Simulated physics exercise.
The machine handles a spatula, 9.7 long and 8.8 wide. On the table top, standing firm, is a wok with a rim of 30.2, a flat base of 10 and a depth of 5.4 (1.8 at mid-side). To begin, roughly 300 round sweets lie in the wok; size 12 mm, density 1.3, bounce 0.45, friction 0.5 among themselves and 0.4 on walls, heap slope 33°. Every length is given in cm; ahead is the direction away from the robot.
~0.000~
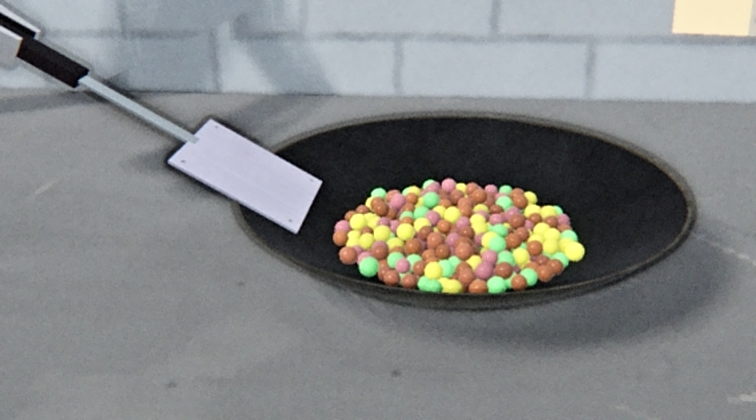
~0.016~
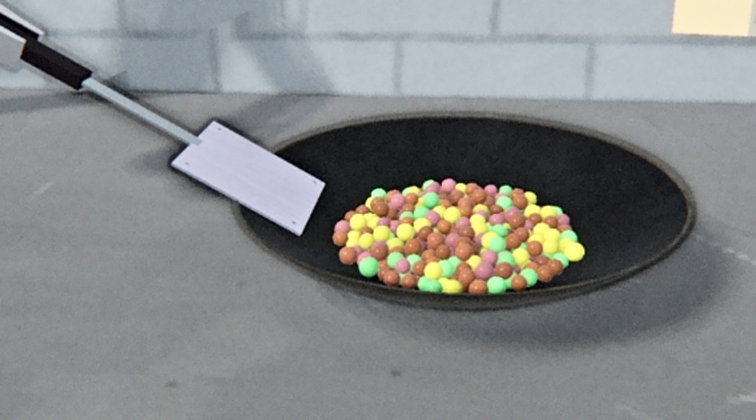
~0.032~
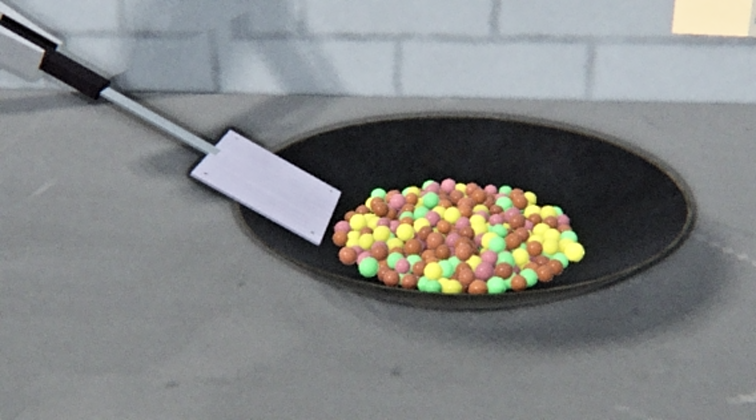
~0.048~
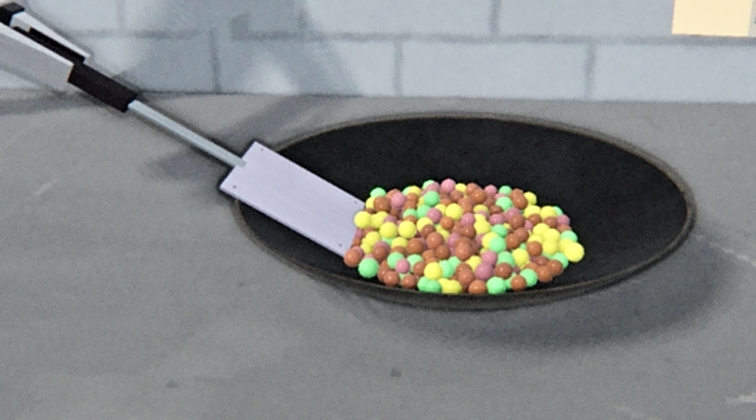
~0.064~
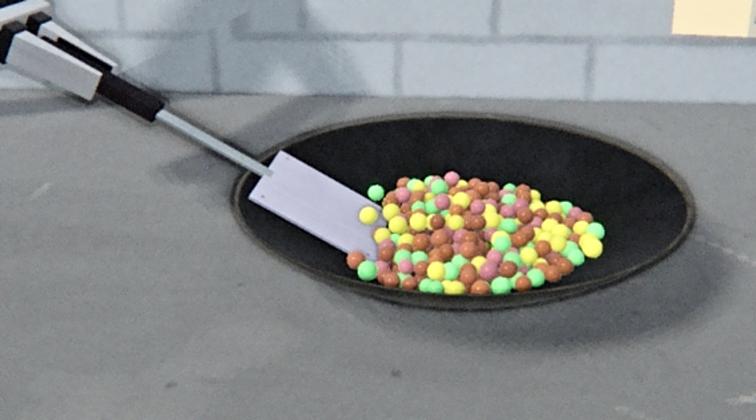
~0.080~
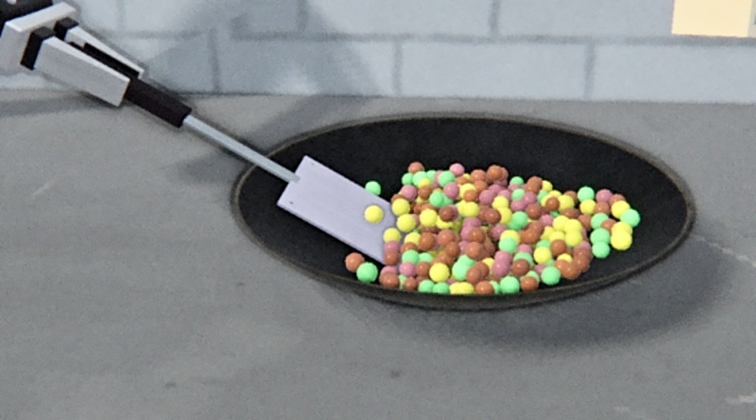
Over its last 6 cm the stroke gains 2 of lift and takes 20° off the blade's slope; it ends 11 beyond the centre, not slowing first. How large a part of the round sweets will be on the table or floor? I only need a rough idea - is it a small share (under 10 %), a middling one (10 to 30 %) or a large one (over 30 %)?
A large one, over 30 %.
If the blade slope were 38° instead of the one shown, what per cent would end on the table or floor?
Result, estimated: 50 %.
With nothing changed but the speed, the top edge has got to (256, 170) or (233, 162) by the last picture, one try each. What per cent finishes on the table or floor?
Some 30 and 20 per cent.
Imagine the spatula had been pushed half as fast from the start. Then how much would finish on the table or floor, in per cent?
Then roughly 20 percent.
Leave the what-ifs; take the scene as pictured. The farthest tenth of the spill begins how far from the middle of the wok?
Around 65 centimetres.
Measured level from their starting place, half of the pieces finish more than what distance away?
Some 21 centimetres.
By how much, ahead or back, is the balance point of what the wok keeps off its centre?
Ahead of centre, roughly 3.0 centimetres.
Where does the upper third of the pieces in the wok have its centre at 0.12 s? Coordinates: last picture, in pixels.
Roughly at pixel (540, 201).
After 0.12 s, sloping 30°, highest piece 7 above the table; 302 in the wok, 3 on the blade or in flight.
After 0.16 s, sloping 26°, highest piece 10 above the table; 292 in the wok, 13 on the blade or in flight.
After 0.38 s, sloping 10°, highest piece 11 above the table; 144 in the wok, 104 on the table or floor, 57 on the blade or in flight.
After 1.43 s, sloping 10°, highest piece 3 above the table; 161 on the table or floor, 144 in the wok.
At rest, 161 on the table or floor, 144 in the wok. That is 53 % on the table or floor.
